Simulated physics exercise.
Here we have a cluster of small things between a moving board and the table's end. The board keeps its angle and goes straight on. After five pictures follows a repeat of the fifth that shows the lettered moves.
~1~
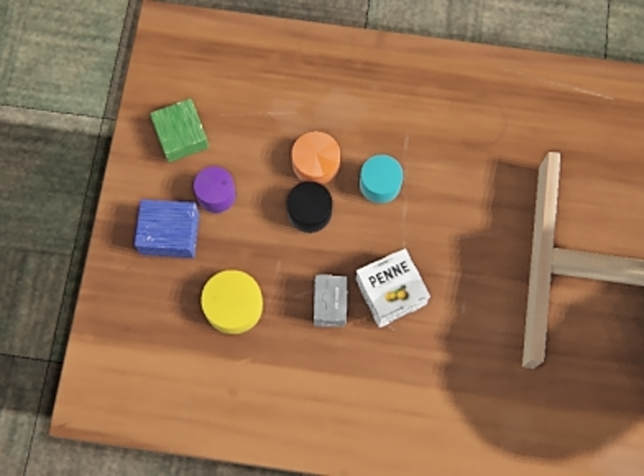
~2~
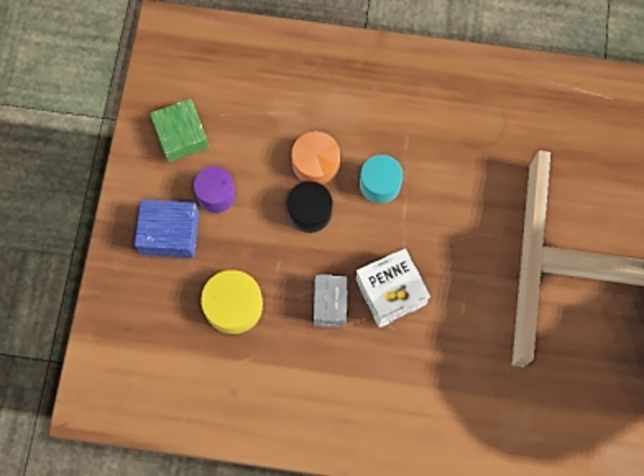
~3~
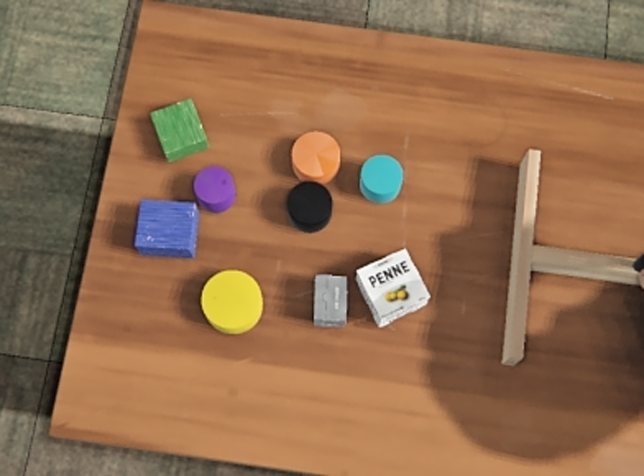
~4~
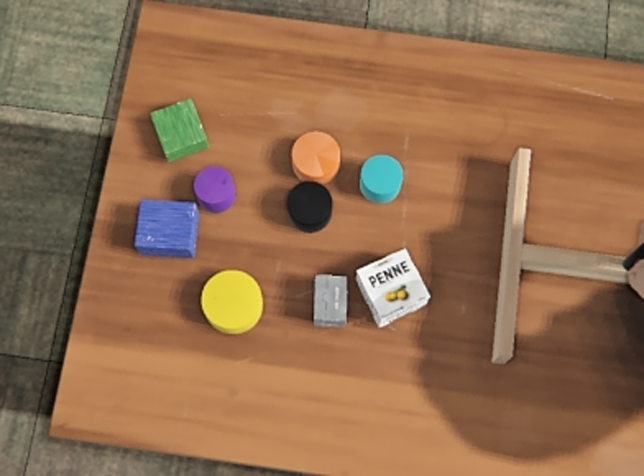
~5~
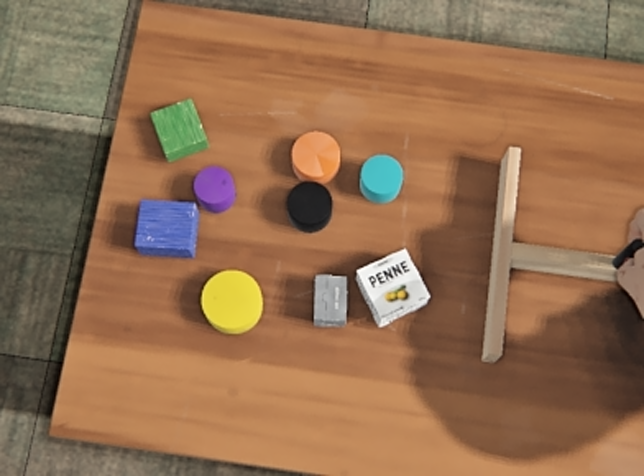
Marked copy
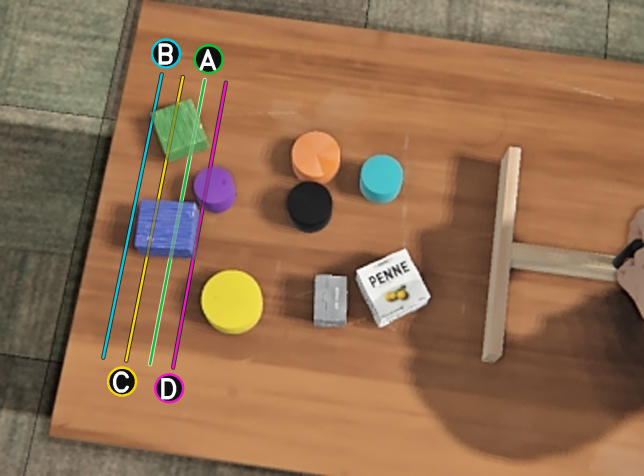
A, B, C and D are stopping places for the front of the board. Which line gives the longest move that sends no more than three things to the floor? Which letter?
No fourth one falls up to B.
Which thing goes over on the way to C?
The blue block goes over.
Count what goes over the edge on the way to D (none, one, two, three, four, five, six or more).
The count is none.
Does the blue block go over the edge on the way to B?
By then, yes.
On the marked copy, A at (179, 216); B at (134, 210); C at (156, 213); D at (201, 219).
Taking B. A third of the way, board (370, 229); orange tin (310, 157); grey box (282, 290).
Two thirds of the way, board (236, 211); blue block (148, 225); purple tin (177, 180).
When it is over, board (132, 197); blue block over the edge; purple tin over the edge; two fallen.
As for the rest, A is within the limit but short; C is within the limit but short; D is within the limit but short.
